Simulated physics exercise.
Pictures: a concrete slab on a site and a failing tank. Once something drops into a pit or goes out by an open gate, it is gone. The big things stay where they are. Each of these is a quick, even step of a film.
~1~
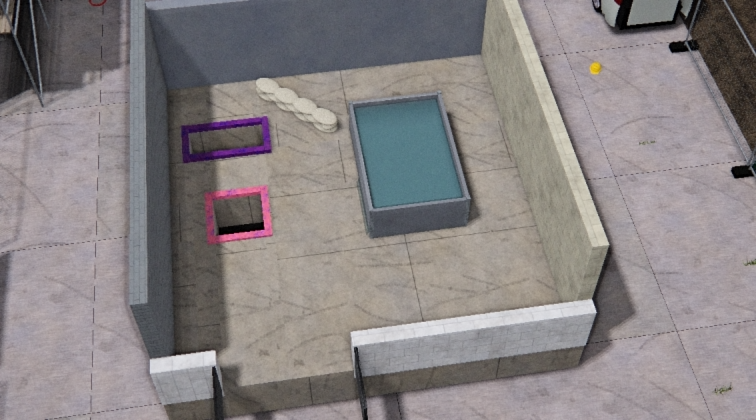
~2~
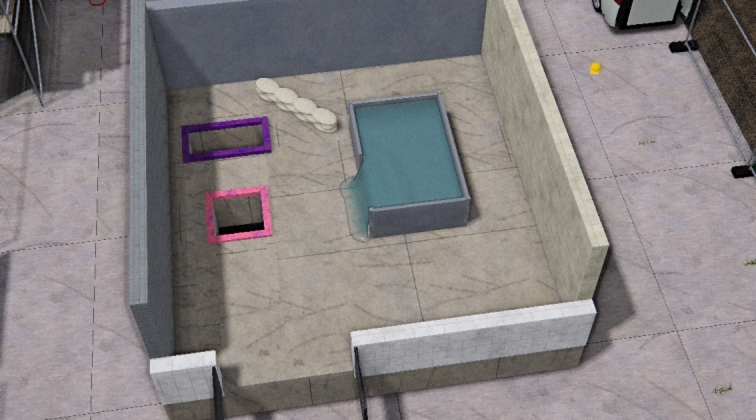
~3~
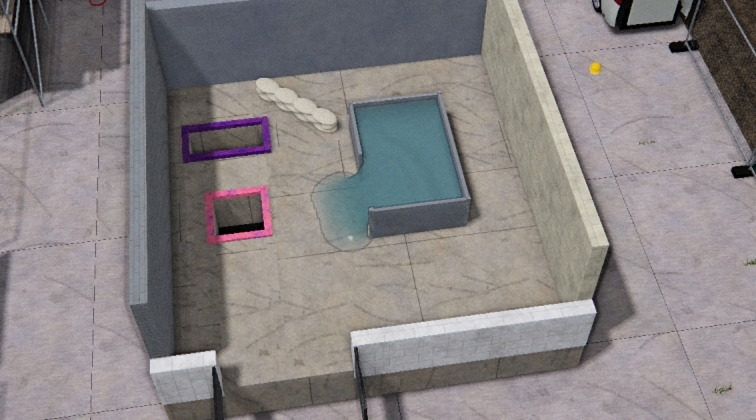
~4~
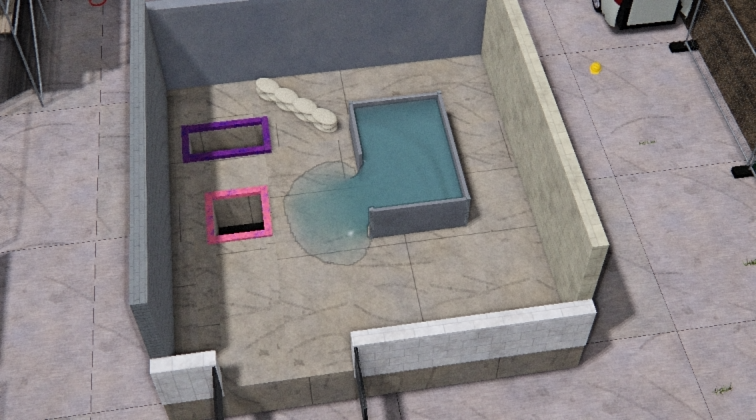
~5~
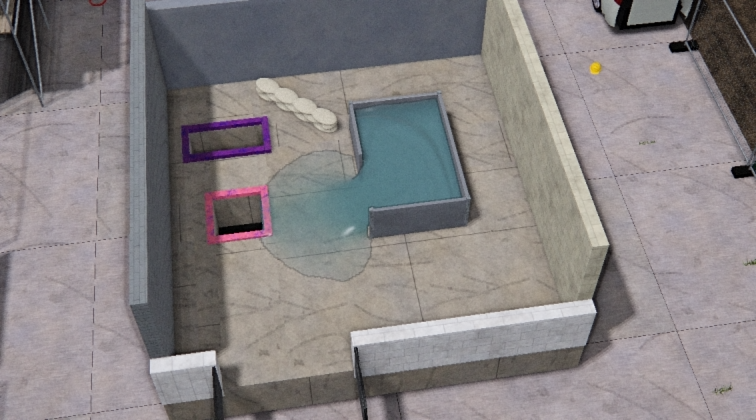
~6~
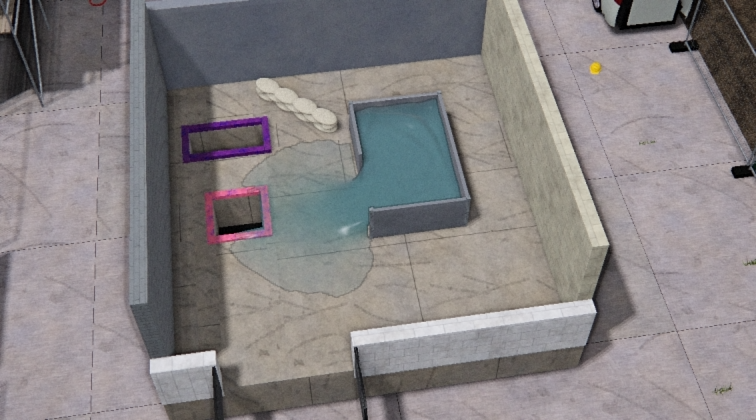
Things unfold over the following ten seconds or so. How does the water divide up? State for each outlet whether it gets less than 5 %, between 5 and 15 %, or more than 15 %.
As I see it, gate: Upwards of fifteen per cent; purple pit: Short of a twentieth; pink pit: Upwards of fifteen per cent.
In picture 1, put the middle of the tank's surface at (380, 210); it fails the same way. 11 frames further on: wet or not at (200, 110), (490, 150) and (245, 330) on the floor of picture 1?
In that order: No water, no water, covered.
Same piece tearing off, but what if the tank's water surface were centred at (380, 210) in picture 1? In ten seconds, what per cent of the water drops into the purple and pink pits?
Ten seconds on: Purple pit 4 percent, pink pit 10 percent.
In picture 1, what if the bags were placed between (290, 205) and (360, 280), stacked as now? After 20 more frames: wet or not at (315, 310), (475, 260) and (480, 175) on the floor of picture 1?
In turn: Untouched, submerged, untouched.
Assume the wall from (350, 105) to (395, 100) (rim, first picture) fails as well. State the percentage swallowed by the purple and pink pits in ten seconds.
Lab note - share by pit: Purple 0 %, pink 0 %.
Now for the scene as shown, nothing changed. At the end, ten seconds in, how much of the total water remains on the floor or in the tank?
48 %.
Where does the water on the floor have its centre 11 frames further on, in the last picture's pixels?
I'd point to (340, 211).
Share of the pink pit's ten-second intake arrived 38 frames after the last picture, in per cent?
About 85 per cent.
A moment on, water covers 30 % of the floor; the gate 0 %, the purple pit 0 %, the pink pit 6 %.
Next, water covers 40 % of the floor; the gate 1 %, the purple pit 0 %, the pink pit 12 %.
Then, water covers 40 % of the floor; the gate 5 %, the purple pit 0 %, the pink pit 19 %.
Later, water covers 50 % of the floor; the gate 12 %, the purple pit 0 %, the pink pit 27 %.
In the end, water covers 65 % of the floor; the gate 20 %, the purple pit 0 %, the pink pit 32 %.
